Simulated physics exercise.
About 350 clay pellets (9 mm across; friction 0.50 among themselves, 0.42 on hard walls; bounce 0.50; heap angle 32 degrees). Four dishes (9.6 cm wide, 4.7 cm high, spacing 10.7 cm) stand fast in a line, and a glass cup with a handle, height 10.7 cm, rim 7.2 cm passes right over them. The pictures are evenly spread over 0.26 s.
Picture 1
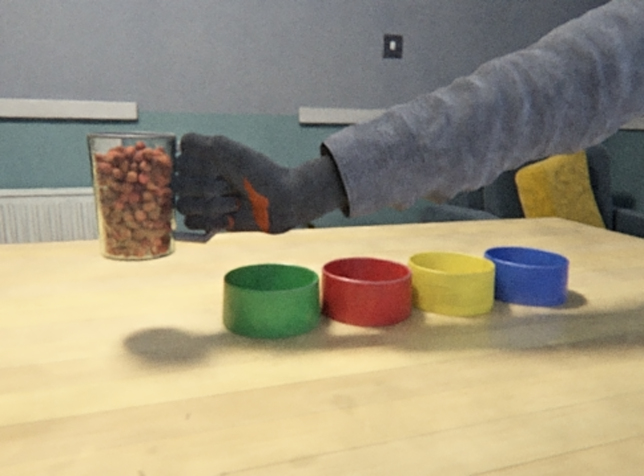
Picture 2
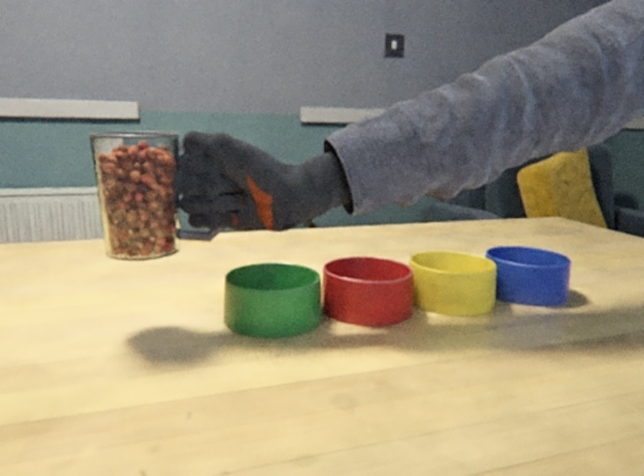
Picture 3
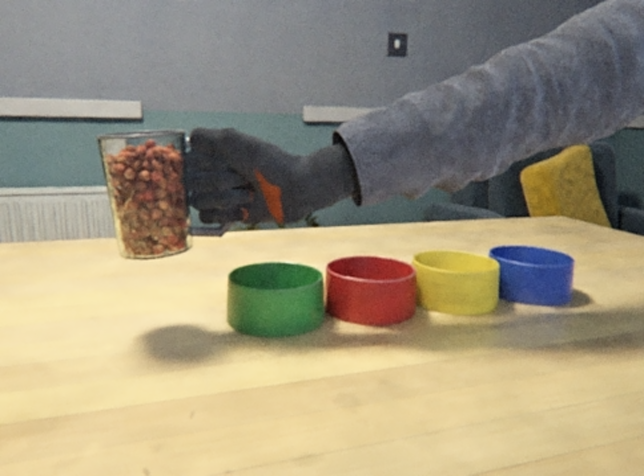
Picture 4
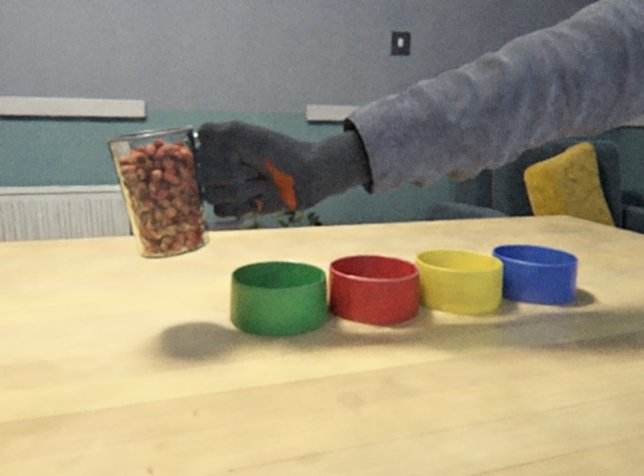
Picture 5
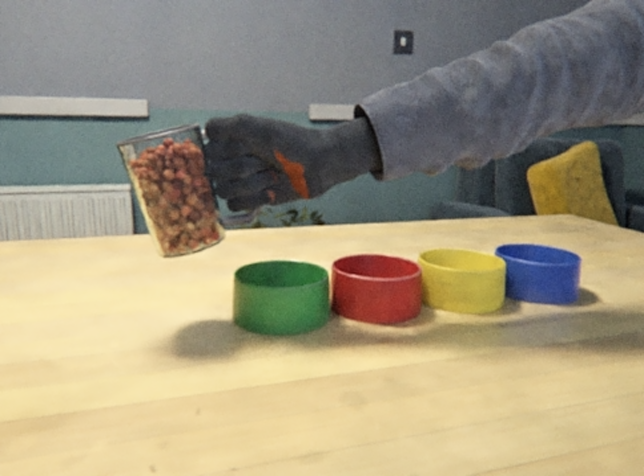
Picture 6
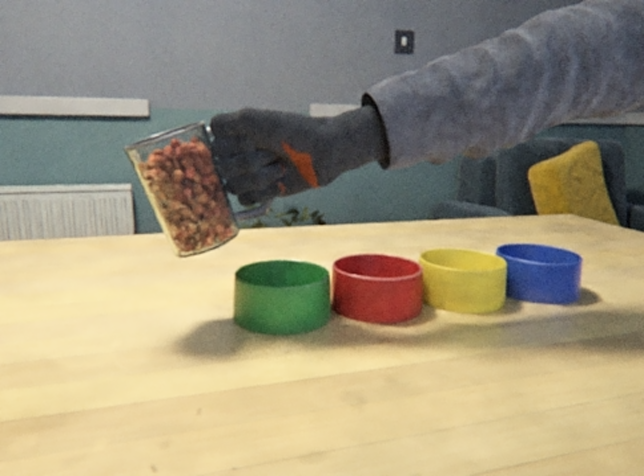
A gloved hand moves a glass cup of reddish pellets slightly right while gradually tilting it.
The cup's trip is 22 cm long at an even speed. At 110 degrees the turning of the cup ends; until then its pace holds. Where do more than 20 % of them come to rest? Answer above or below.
Red below, blue below, green above, yellow below, counter below.
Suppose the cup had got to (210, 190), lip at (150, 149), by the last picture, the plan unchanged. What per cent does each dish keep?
Red 0; blue 0; green 100; yellow 0.
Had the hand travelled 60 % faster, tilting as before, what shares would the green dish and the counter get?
In that case green 100; counter 0.
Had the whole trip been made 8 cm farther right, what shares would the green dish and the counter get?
In that case green 0, counter 0.
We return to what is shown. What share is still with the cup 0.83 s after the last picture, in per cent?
Roughly 95 per cent.
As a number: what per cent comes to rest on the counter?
About 5 per cent.
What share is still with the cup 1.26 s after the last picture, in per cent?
Some 55 per cent of the load.
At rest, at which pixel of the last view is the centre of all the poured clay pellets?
Around (289, 290).
Then, 0.50 s after the last picture, tilt 66 degrees; cup holds 100 %.
Then, 0.83 s after the last picture, tilt 97 degrees; cup holds 95 %, green 5 %.
Then, 1.26 s after the last picture, tilt 110 degrees; cup holds 55 %, green 45 %.
In the end, red 0 %, blue 0 %, green 95 %, yellow 0 %, counter 5 %.
